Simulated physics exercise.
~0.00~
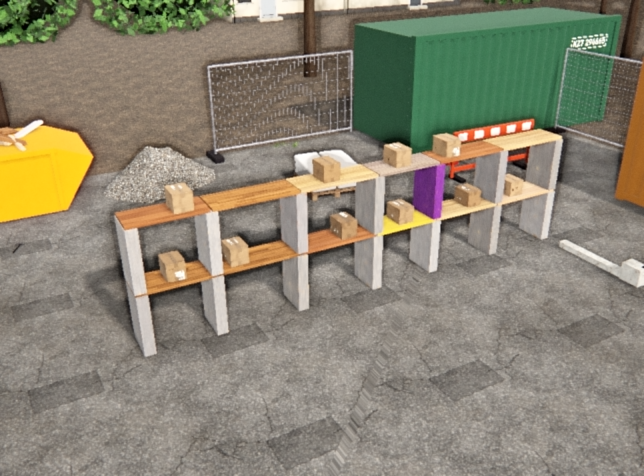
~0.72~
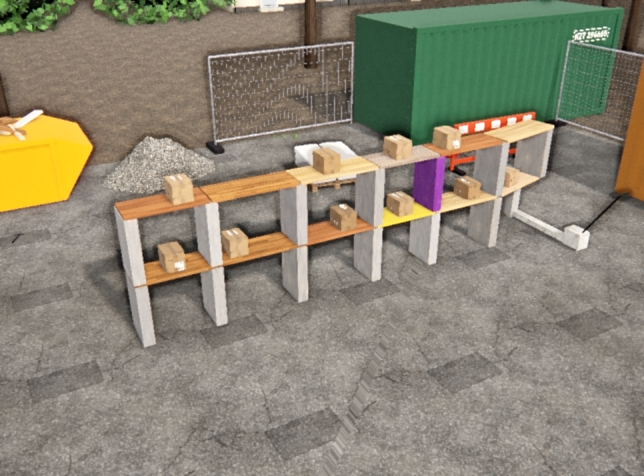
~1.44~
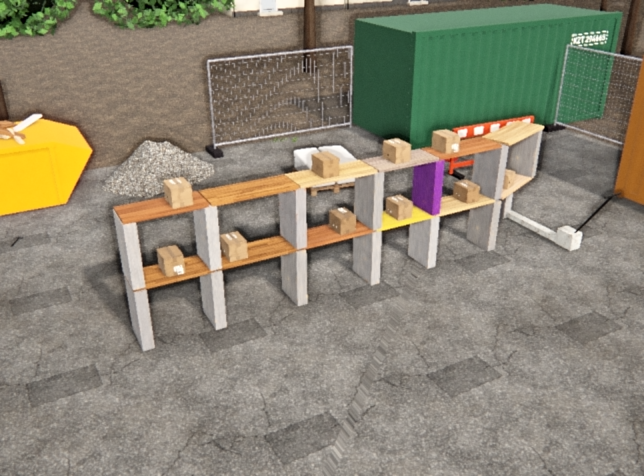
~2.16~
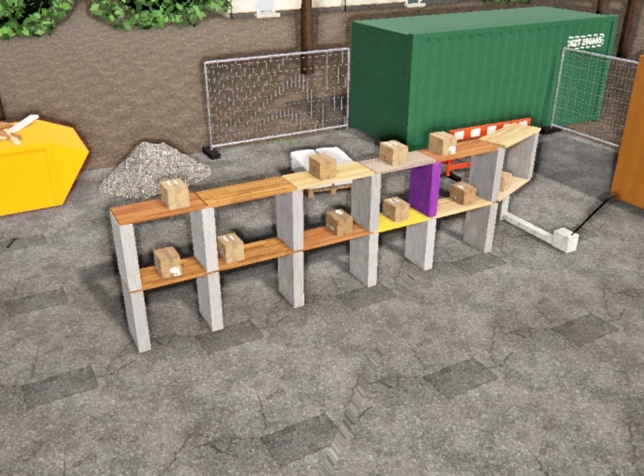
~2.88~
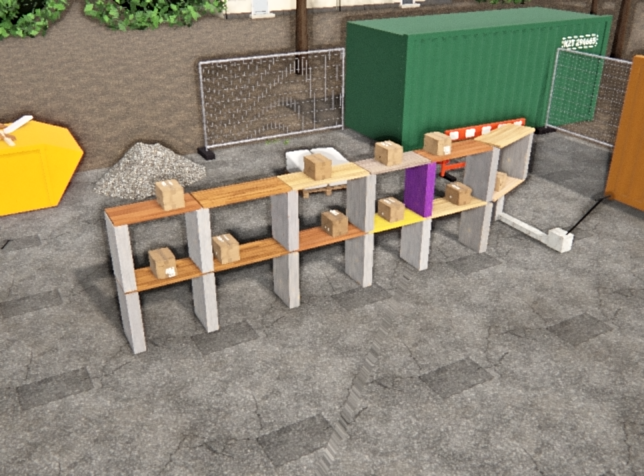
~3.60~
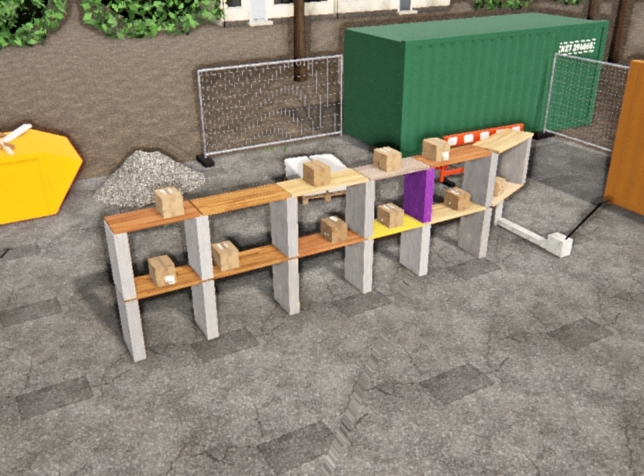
A white jack slides in at the right foot of a two-tier rack, which stays standing.
